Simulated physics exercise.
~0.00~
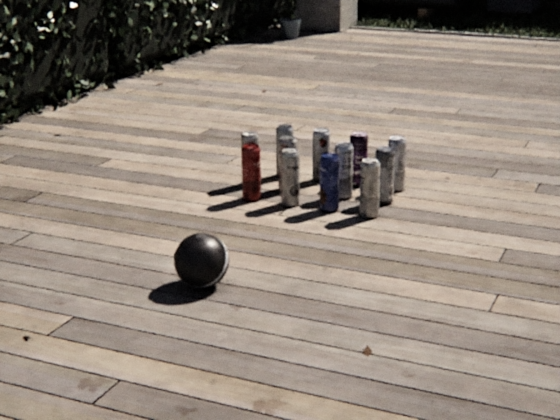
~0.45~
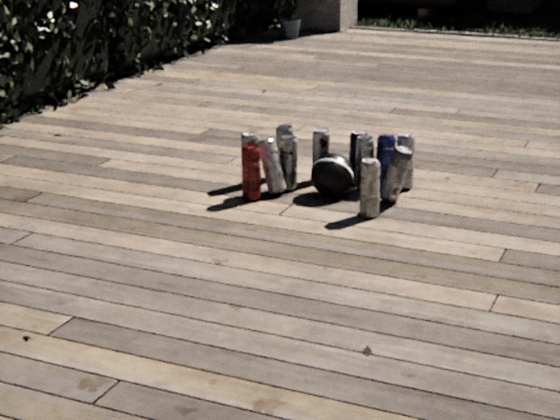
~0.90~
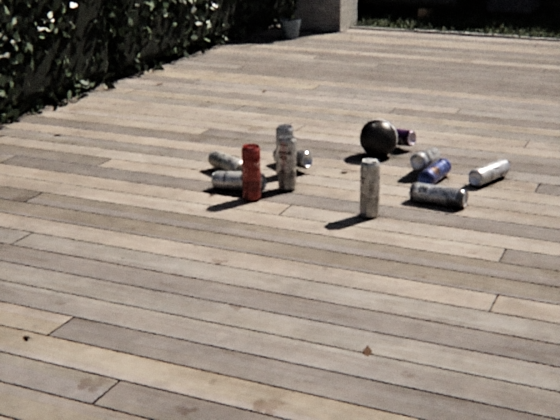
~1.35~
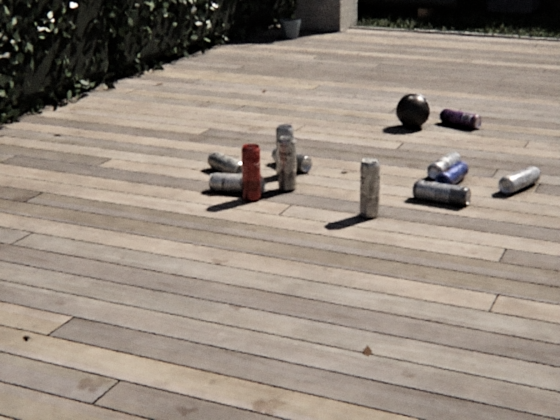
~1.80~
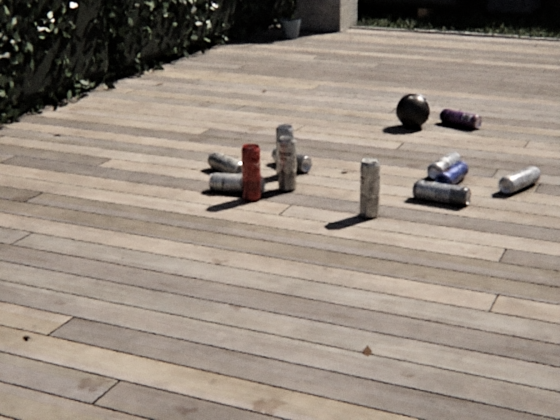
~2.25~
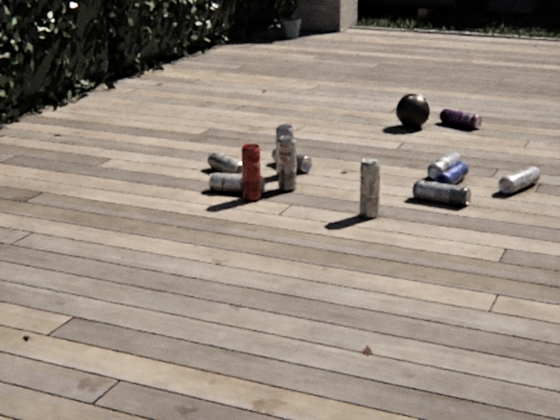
A dark ball rolls into standing tubes and topples most, leaving the red one upright.
